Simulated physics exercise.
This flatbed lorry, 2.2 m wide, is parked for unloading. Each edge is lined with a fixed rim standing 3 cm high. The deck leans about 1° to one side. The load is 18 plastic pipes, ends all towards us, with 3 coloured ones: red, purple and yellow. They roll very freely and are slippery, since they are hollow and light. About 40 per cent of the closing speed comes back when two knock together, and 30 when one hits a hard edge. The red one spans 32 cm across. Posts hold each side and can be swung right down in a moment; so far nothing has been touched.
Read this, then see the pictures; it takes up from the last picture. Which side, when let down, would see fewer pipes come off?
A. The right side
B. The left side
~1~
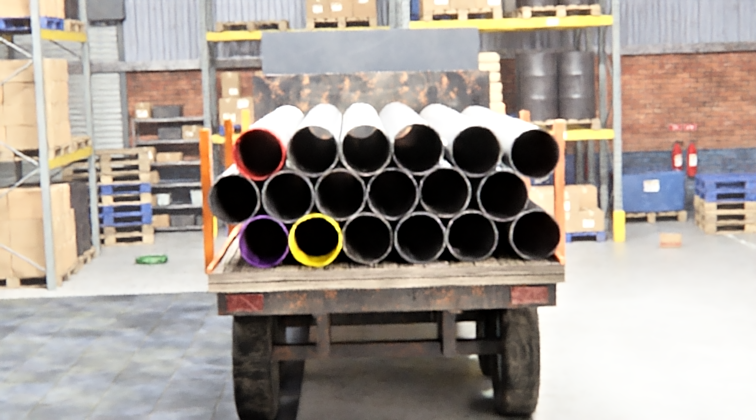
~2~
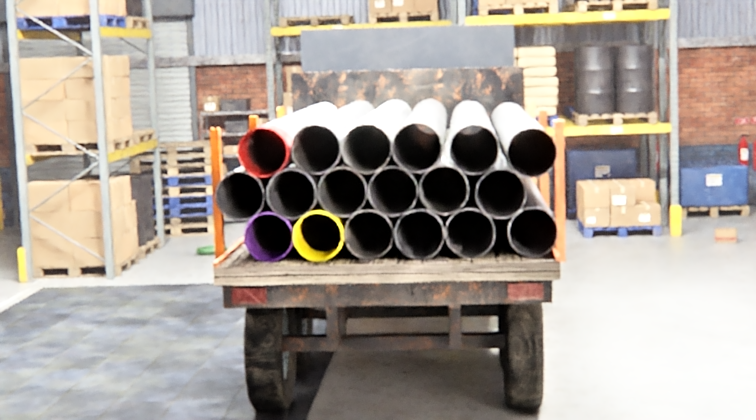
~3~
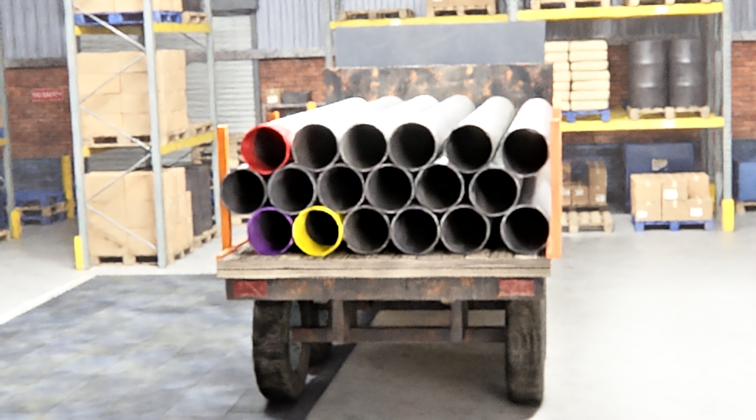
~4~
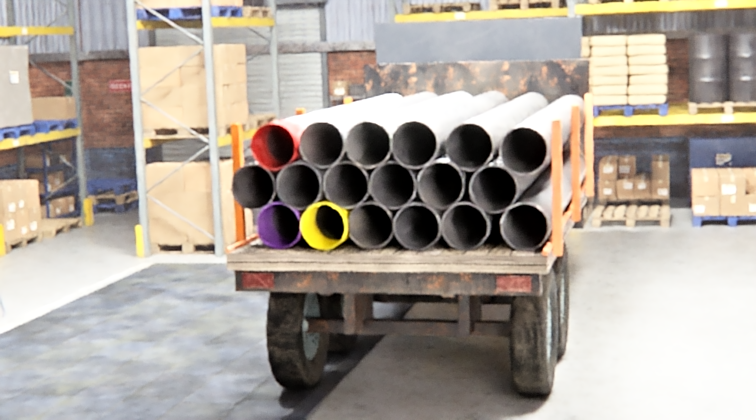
The right side.
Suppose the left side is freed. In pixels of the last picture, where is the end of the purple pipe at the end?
Close to (143, 393), give or take.
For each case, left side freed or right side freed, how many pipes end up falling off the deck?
3 for the left, 1 for the right.
Side on the left freed, after 1.1 s, red is dropping off the left side; purple is on the deck, 20 cm from the left edge, rolling left; yellow is on the deck, 60 cm from the left edge, rolling left; 2 off so far.
Side on the left freed, at the end, red is down on the left; purple is down on the left; yellow is on the deck, 40 cm from the left edge; 3 off so far.
Side on the right freed, after 0.8 s, red is up on others, 30 cm from the left edge; purple is on the deck, 35 cm from the left edge; yellow is on the deck, 65 cm from the left edge; 1 off so far.
Side on the right freed, at the end, red is up on others, 30 cm from the left edge; purple is on the deck, 35 cm from the left edge; yellow is on the deck, 65 cm from the left edge; 1 off so far.
